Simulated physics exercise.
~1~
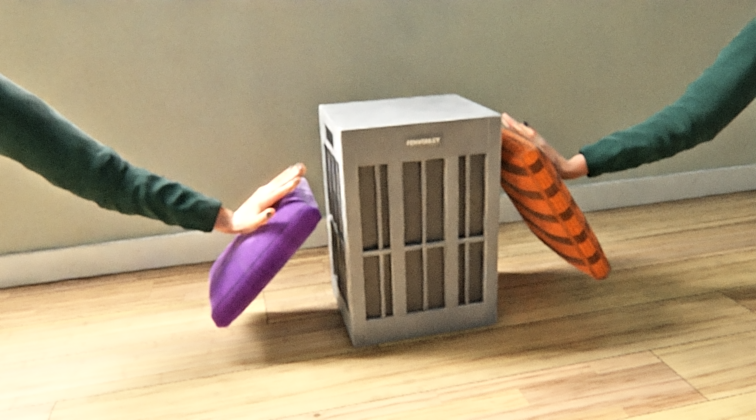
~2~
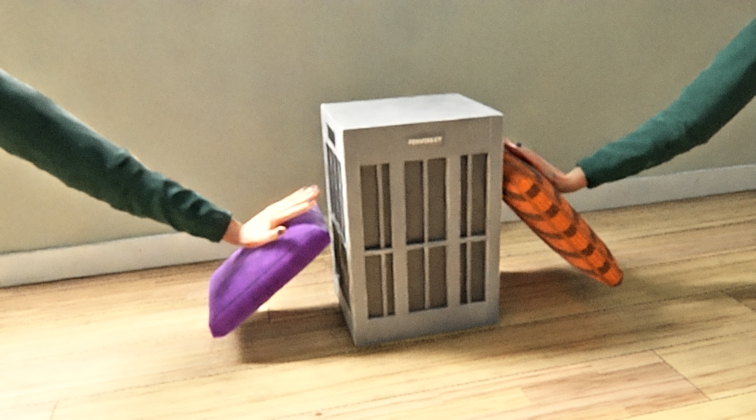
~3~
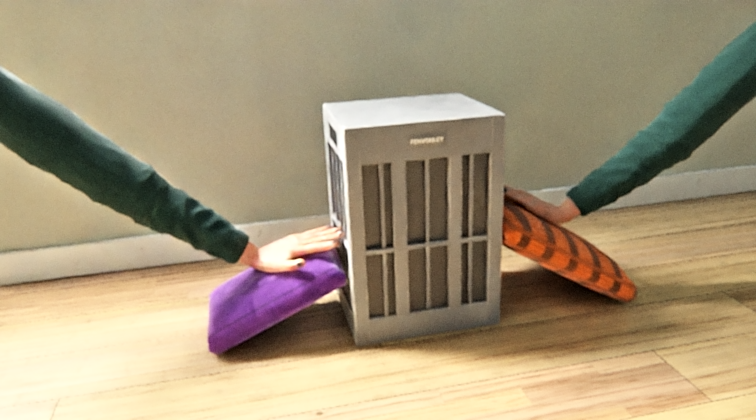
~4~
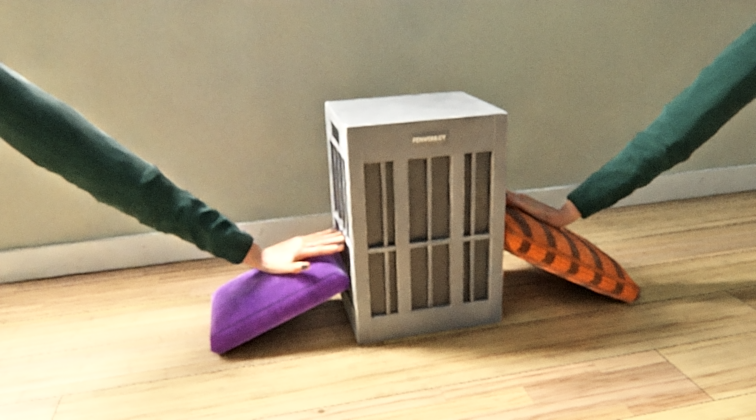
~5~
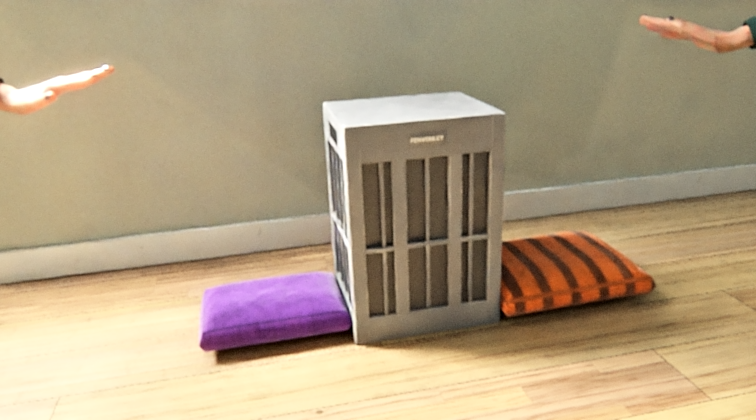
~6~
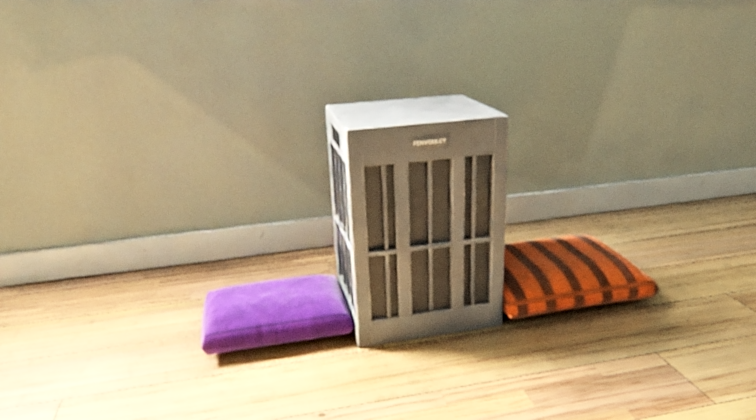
On a wooden floor, hands lowering a purple cushion and an orange striped one beside a grey crate, then withdrawing, both lying flat.
